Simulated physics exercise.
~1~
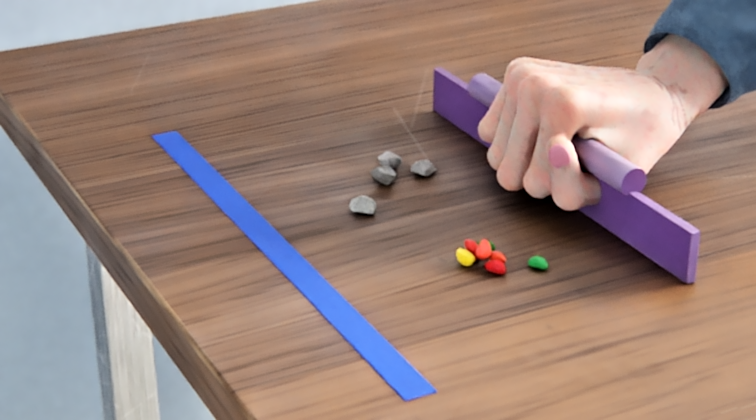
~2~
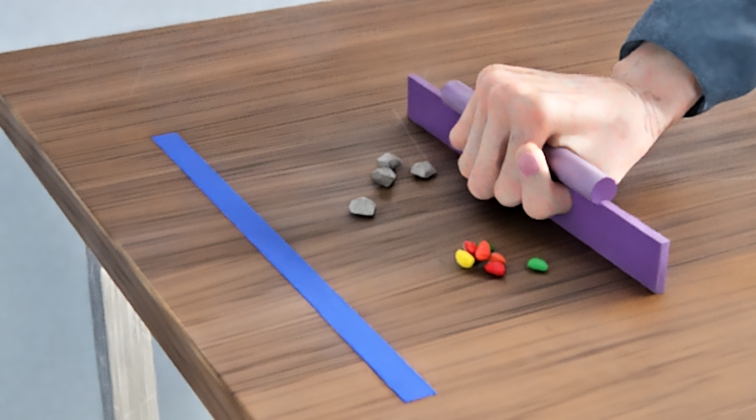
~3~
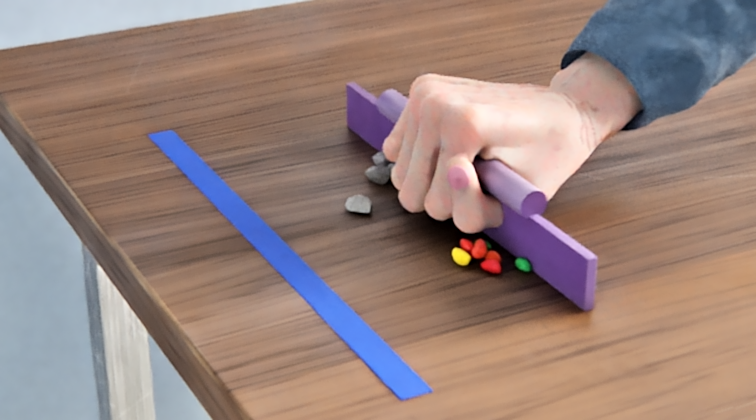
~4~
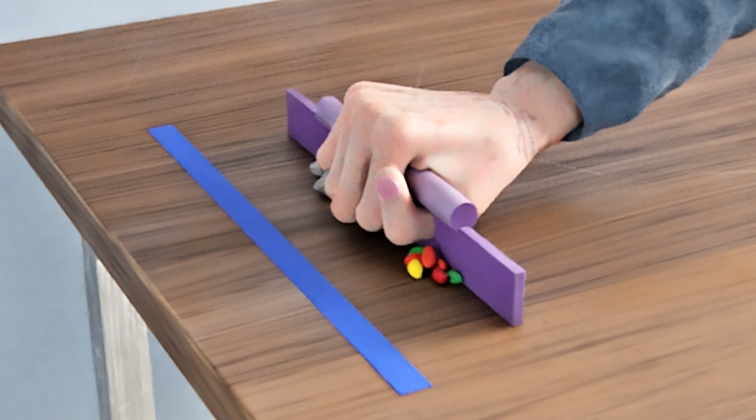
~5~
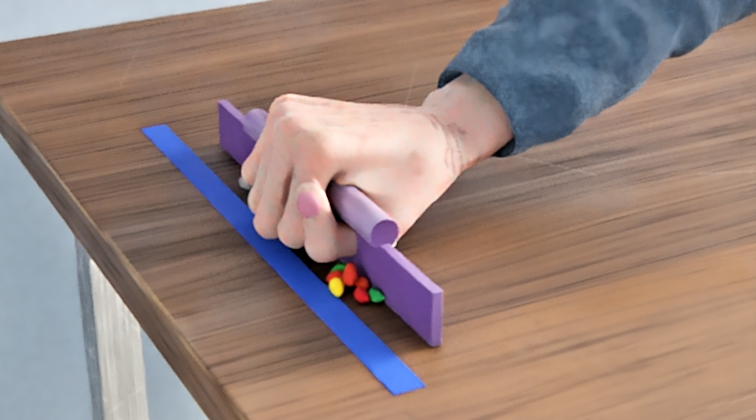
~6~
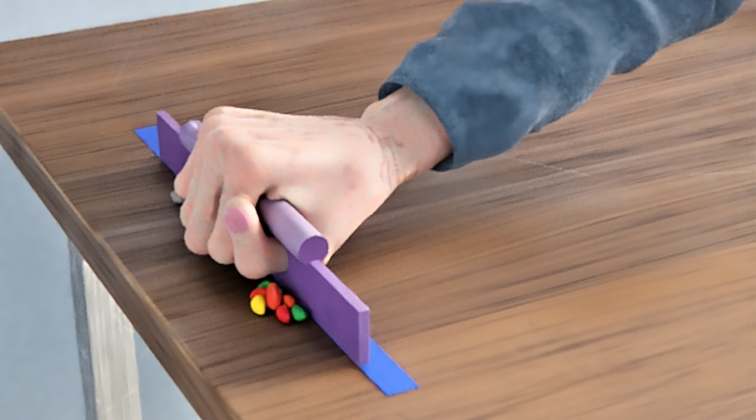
A hand gripping a purple scraper slid it left across a wooden table, gathering some small gray stones and colorful candy-like pieces and pushing them past a strip of blue tape, where the scraper stopped with the pieces still on the table.
